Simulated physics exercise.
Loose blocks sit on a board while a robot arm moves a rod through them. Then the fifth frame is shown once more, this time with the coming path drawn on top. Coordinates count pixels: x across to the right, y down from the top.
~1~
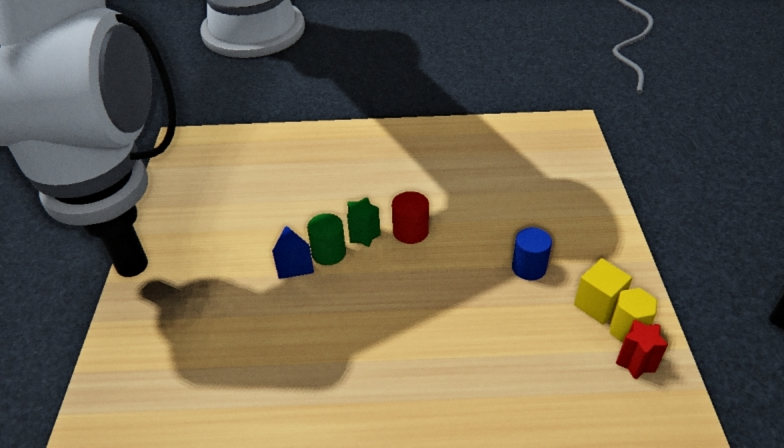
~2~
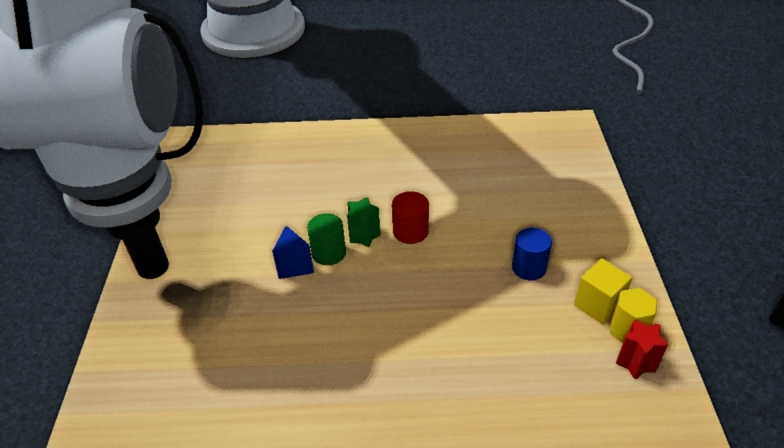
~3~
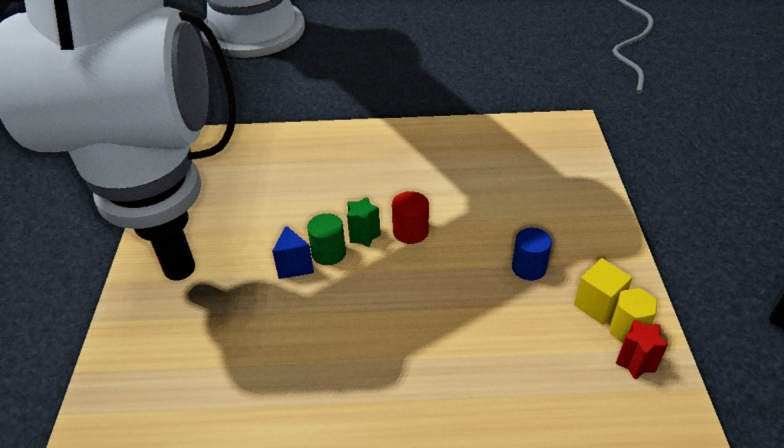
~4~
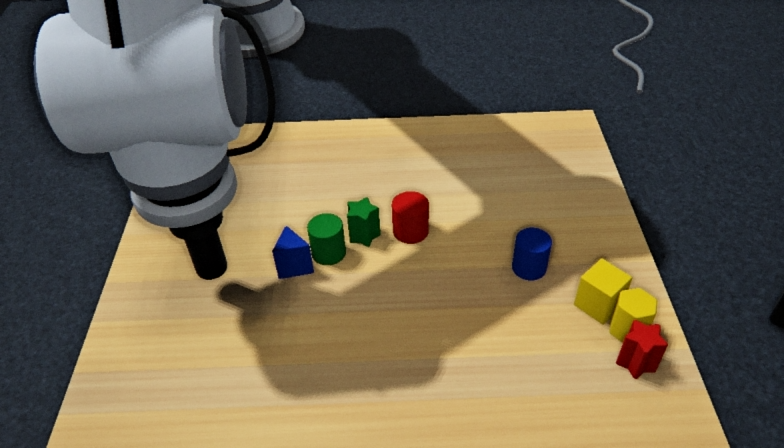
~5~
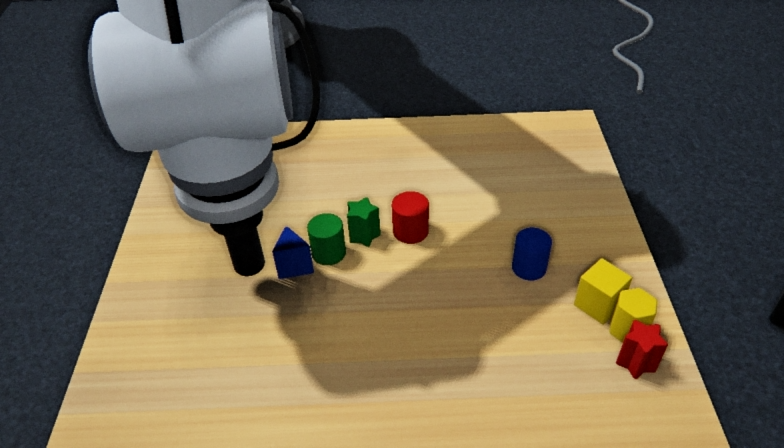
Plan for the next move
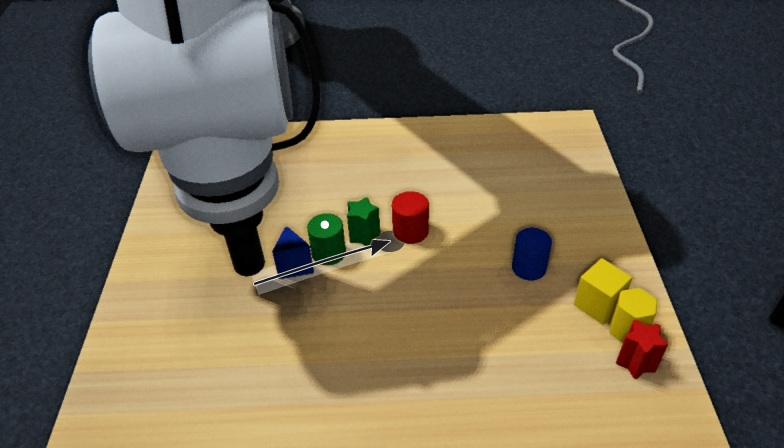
A grey-white robot arm with a black rod reaches over the left side of a pale wooden board on a dark floor, seen from above at an angle. A blue triangle, green cylinder, green star and red cylinder stand left of centre, with a blue cylinder, two yellow blocks and a red star at right. The arm slides the rod steadily right, close to the blue triangle, its shadow following, while blocks and camera stay still.
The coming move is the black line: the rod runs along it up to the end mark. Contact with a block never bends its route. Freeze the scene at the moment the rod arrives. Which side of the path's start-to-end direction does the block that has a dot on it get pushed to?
It's set to shift left.
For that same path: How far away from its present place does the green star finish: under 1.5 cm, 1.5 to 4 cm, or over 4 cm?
Past 4 cm.
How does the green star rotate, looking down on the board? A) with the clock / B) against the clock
(B)
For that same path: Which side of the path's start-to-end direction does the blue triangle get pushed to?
Out to the right.
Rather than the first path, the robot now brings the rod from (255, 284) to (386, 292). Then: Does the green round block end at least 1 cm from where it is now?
Yes - that is the case.
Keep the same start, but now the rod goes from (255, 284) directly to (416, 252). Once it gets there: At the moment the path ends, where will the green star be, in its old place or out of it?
Moved off its spot.
Path on the board, from (255, 284) directly to (390, 241); the dot is on the green round block.
The first path, step by step. One third of the way, rod (299, 251); blue triangle (324, 235), turned 20° anticlockwise; green round block (341, 217); green star (369, 202), turned 20° clockwise.
Two thirds of the way, rod (344, 236); blue triangle (371, 233), turned 20° anticlockwise; green round block (365, 207); green star (381, 190), turned 15° clockwise.
At the end, rod (389, 223); blue triangle (401, 231), turned 65° clockwise; green round block (392, 191); green star (391, 172), turned 20° anticlockwise; red round block (426, 198).
